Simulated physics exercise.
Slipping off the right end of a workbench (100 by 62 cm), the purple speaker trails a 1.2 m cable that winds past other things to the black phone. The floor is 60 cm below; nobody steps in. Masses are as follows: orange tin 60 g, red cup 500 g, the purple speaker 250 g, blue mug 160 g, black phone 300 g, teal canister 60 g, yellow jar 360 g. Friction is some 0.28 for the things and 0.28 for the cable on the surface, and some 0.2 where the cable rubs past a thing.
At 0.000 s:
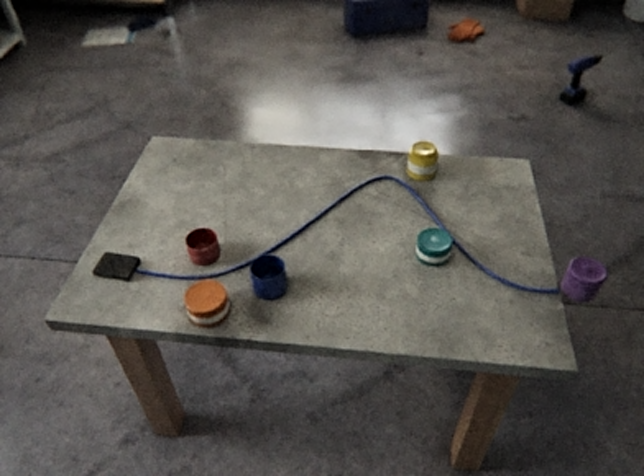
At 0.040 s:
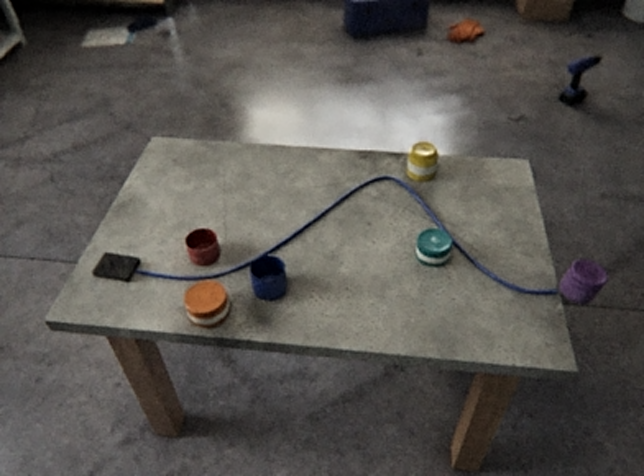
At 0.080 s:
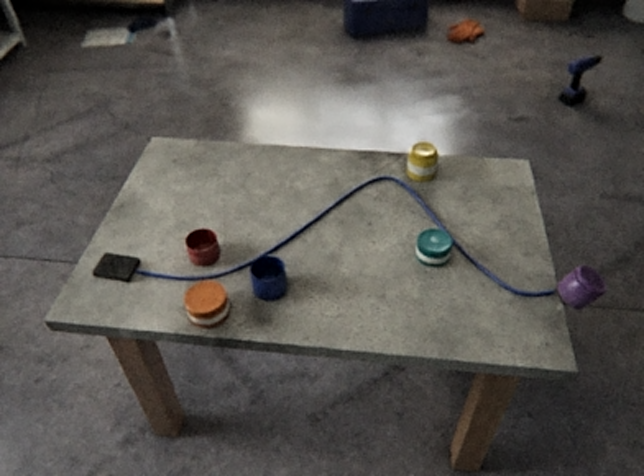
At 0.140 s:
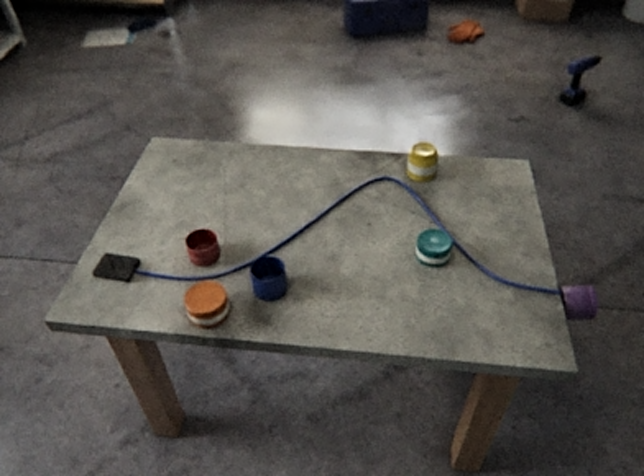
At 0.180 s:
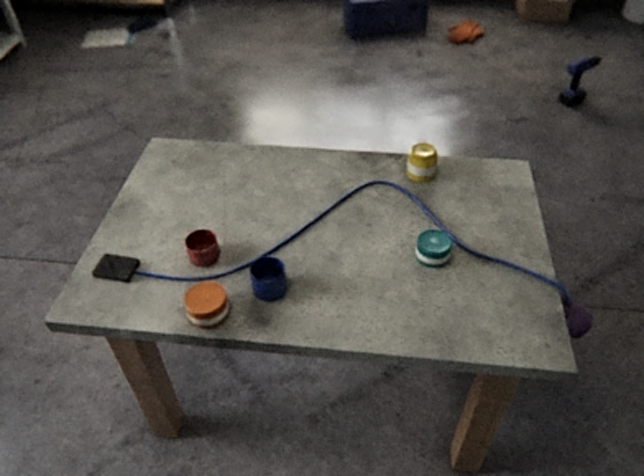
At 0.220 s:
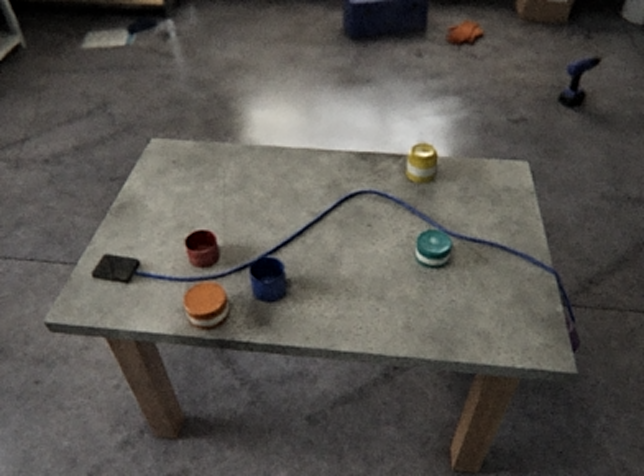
Grey table holding colourful containers and a black phone as a purple speaker tips over the right edge, dragging its blue cable.
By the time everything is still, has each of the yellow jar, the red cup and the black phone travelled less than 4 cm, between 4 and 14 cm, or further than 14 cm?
The yellow jar has travelled less than 4 cm; the red cup has travelled less than 4 cm; the black phone has travelled further than 14 cm.
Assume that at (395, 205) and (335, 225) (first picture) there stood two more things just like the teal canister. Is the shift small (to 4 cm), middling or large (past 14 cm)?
Result, in order: Major / major.
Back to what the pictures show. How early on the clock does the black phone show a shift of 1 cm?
Estimate for the black phone: Near 0.36 seconds.
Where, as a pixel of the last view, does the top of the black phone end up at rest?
Somewhere around (233, 280) is where it ends up.
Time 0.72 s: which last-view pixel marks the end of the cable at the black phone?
At about pixel (248, 290).
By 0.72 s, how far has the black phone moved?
About: Black phone 25 cm.
After 0.5 s, the cable's tail end at (189, 266); black phone 11 cm off its start, teal canister 20 cm off its start, purple speaker over the edge.
After 0.7 s, the cable's tail end at (248, 290); black phone 24 cm off its start, red cup 2 cm off its start, teal canister over the edge.
After 1.0 s, the cable's tail end at (252, 290); black phone 25 cm off its start at (233, 280), red cup 2 cm off its start at (209, 237), teal canister over the edge.
After 1.2 s, the cable's tail end at (252, 290); black phone 25 cm off its start, red cup 2 cm off its start, teal canister over the edge.
After 2.4 s, the cable's tail end at (252, 290); black phone 25 cm off its start at (233, 280), red cup 2 cm off its start at (209, 237), yellow jar 0 cm off its start at (424, 150), teal canister over the edge.
